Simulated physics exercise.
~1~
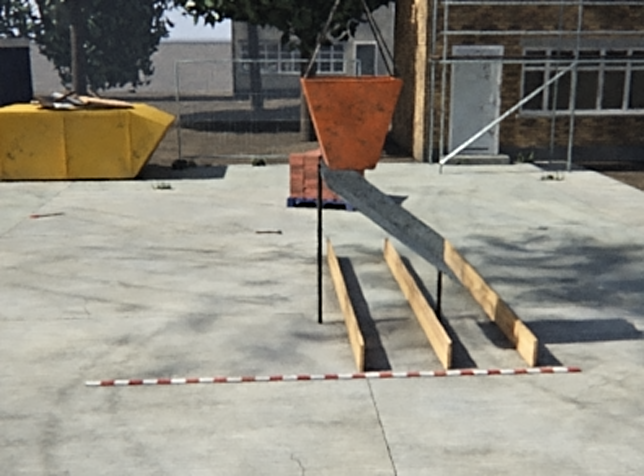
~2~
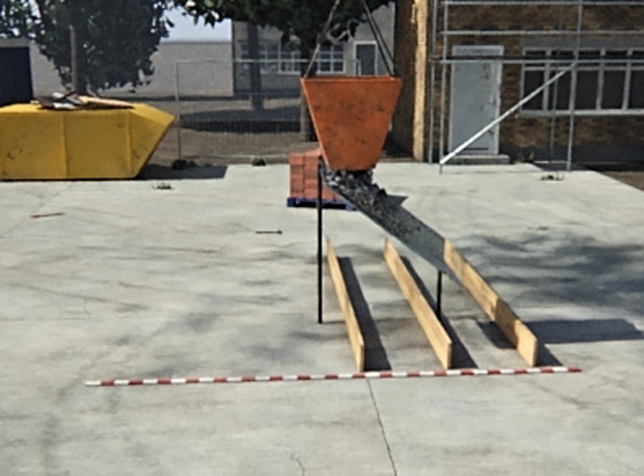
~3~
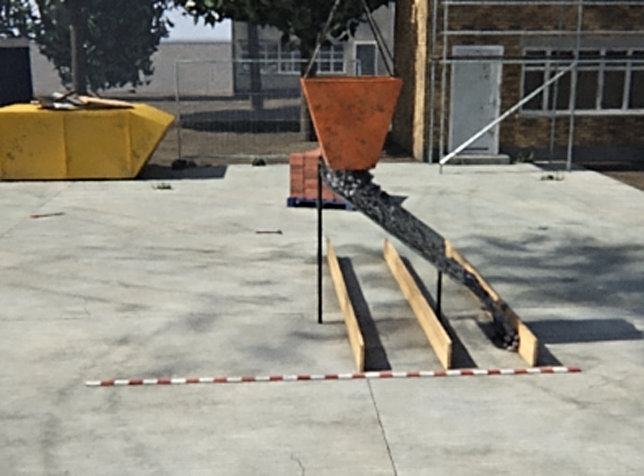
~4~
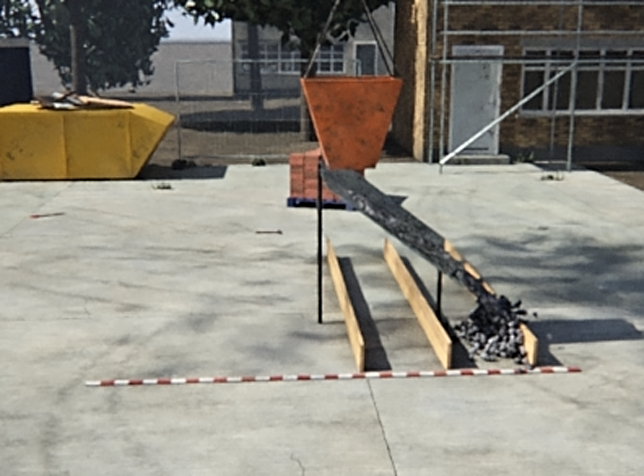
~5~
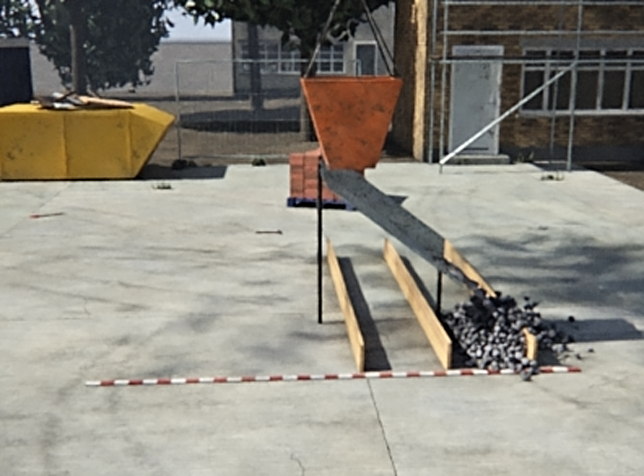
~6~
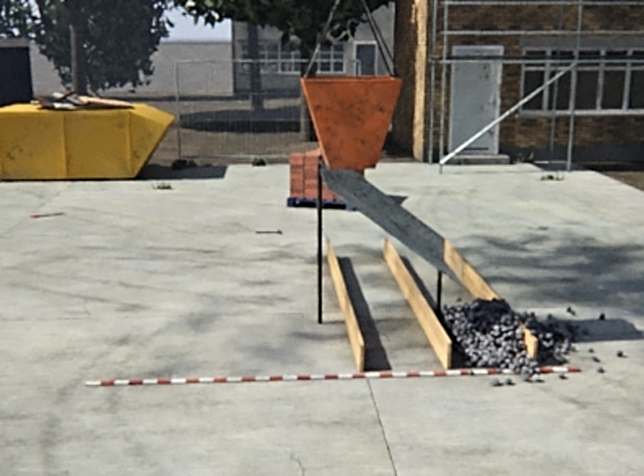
The clip opens on an orange skip hanging above a sloping steel chute, with three wooden boards on the concrete below forming two bays behind a red and white staff. Dark stones drop from the bottom of the skip onto the top of the chute. They slide down to the right in a long stream and begin landing in the right bay. The skip empties, and the heap grows against the right board until some stones spill past it. The chute clears, leaving most stones piled in the right bay, a few scattered beyond it, and the left bay bare.
